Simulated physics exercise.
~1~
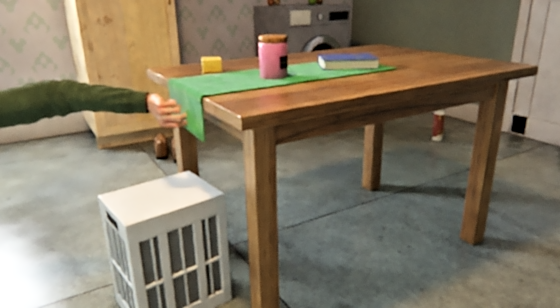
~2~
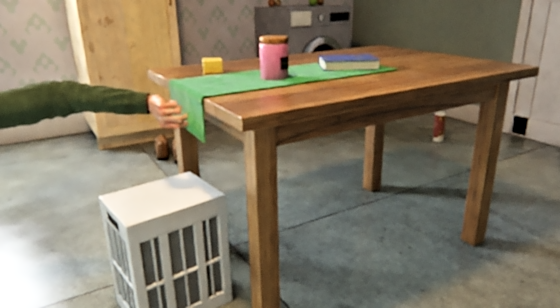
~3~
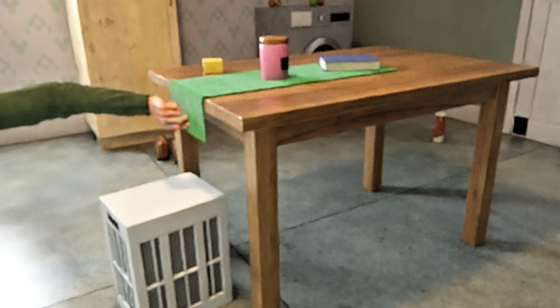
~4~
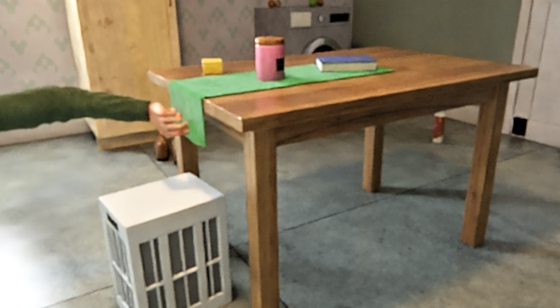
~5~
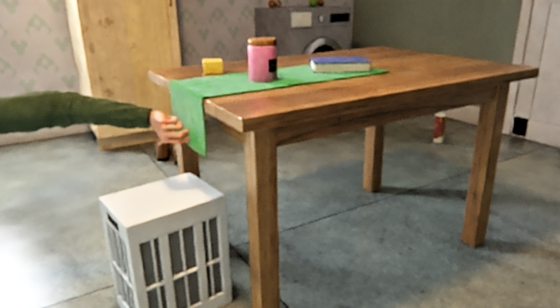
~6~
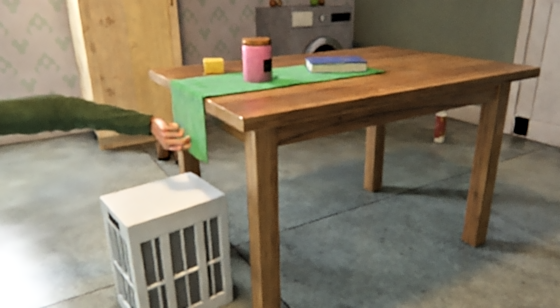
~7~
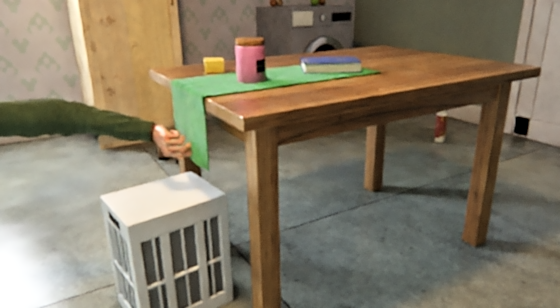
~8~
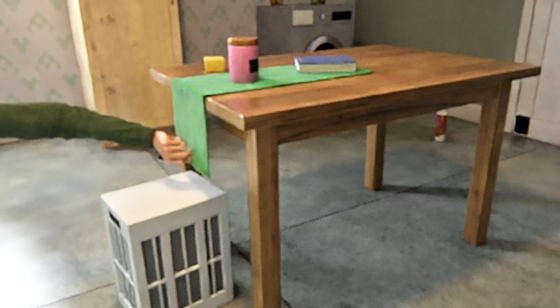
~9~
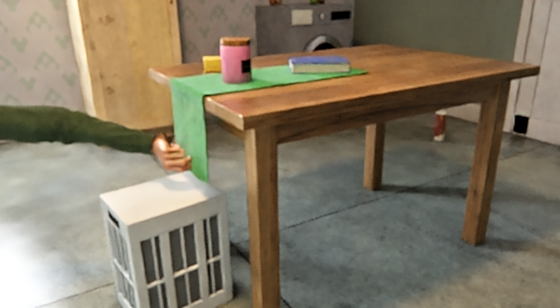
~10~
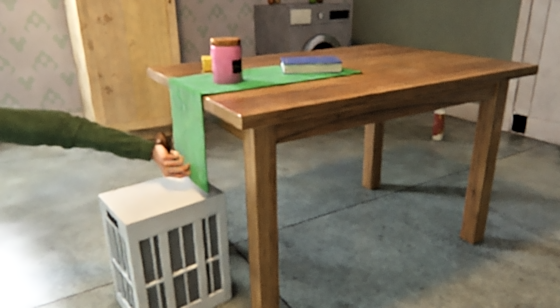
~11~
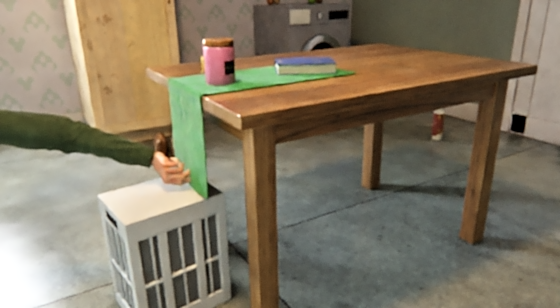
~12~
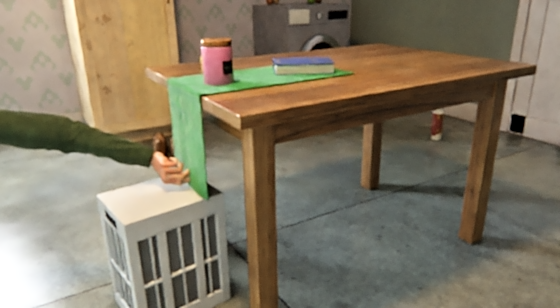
In a room with a grey floor and patterned wallpaper, a slightly swaying camera looks across a wooden table toward a washing machine at the back. A green cloth lies over the tabletop, with a pink jar and a blue book on it and a small yellow block nearby, while a white crate stands below the left end. A green-sleeved arm reaches in from the left and slowly draws the hanging end downward. The jar and book slide left with the cloth. Finally the hem rests at the crate, the hand still holding it, and the jar stands upright, hiding the block.
